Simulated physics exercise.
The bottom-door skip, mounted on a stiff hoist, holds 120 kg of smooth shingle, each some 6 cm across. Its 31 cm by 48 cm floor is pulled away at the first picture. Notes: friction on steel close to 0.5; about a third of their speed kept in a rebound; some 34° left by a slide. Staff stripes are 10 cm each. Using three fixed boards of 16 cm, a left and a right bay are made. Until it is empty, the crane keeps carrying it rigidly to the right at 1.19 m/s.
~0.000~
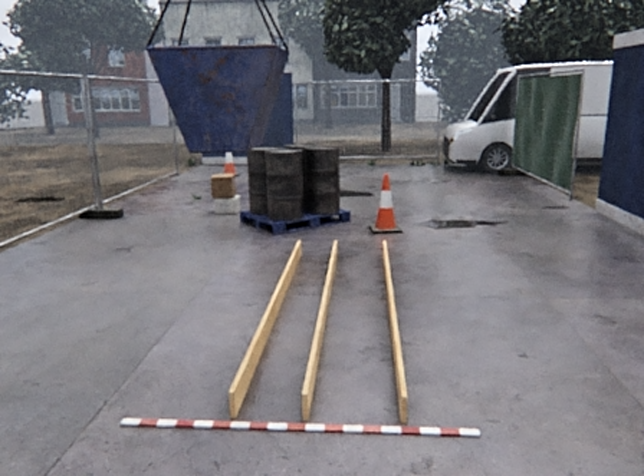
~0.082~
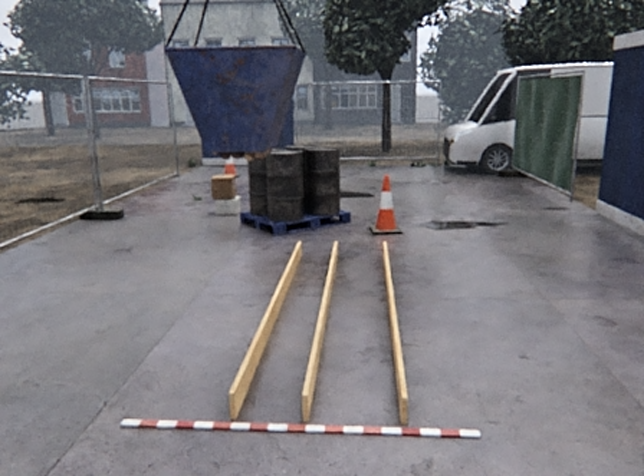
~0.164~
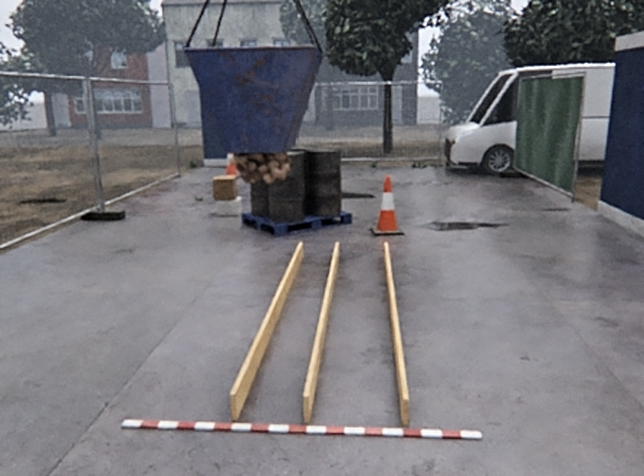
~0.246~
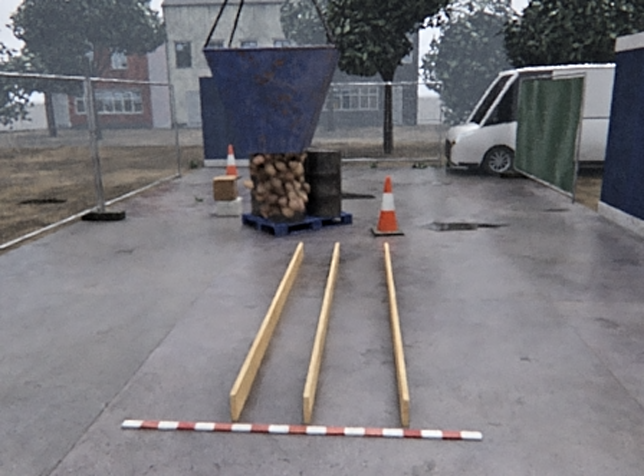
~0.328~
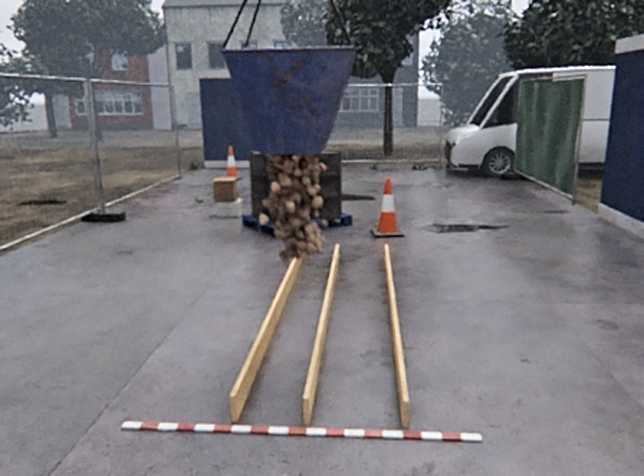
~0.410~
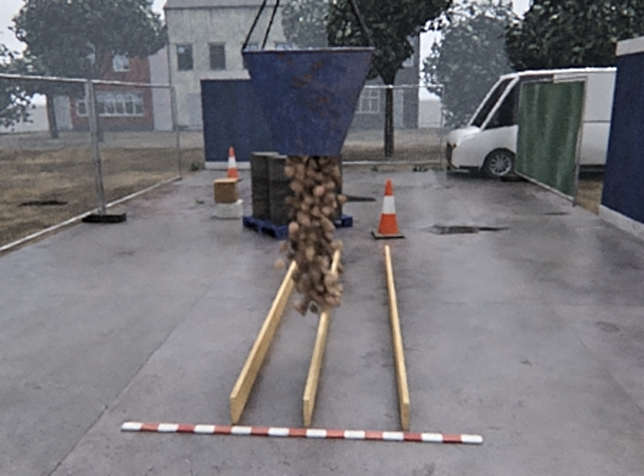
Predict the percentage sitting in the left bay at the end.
1 per cent, roughly.
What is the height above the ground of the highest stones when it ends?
Some 18 cm high.
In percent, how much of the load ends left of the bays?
Something like 0 per cent, roughly.
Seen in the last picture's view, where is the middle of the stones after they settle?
Pixel position of the middle approx (371, 370).
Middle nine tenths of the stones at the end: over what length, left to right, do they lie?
Around 130 centimetres.
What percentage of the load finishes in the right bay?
70 % of the load.
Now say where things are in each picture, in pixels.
In the first picture, the outlet is at (217, 142); nothing has dropped yet.
In the second picture, the outlet is at (235, 143); 6 % is out.
The third picture shows outlet at (254, 144), the stream shows down to (264, 176); 82 % still inside.
The fourth picture shows outlet at (272, 144), the stream shows down to (282, 208); 68 % still inside.
The fifth picture shows outlet at (290, 145), the stream shows down to (299, 252); 53 % still inside.
The sixth picture shows outlet at (309, 146), the stream shows down to (315, 303); 35 % still inside.
After 0.7 s, 0 % in the bottom-door skip, 1 % falling or lying in the left bay, 98 % falling or lying in the right bay, 1 % falling or lying right of the bays; the stones farthest right are at (402, 314).
After 1.1 s, 0 % in the bottom-door skip, 1 % falling or lying in the left bay, 72 % falling or lying in the right bay, 26 % falling or lying right of the bays; the stones farthest right are at (520, 374).
After 1.7 s, 0 % in the bottom-door skip, 1 % falling or lying in the left bay, 72 % falling or lying in the right bay, 26 % falling or lying right of the bays.
After 2.6 s, 0 % in the bottom-door skip, 1 % falling or lying in the left bay, 72 % falling or lying in the right bay, 26 % falling or lying right of the bays.
After 4.5 s, 0 % in the bottom-door skip, 1 % in the left bay, 72 % in the right bay, 26 % right of the bays.
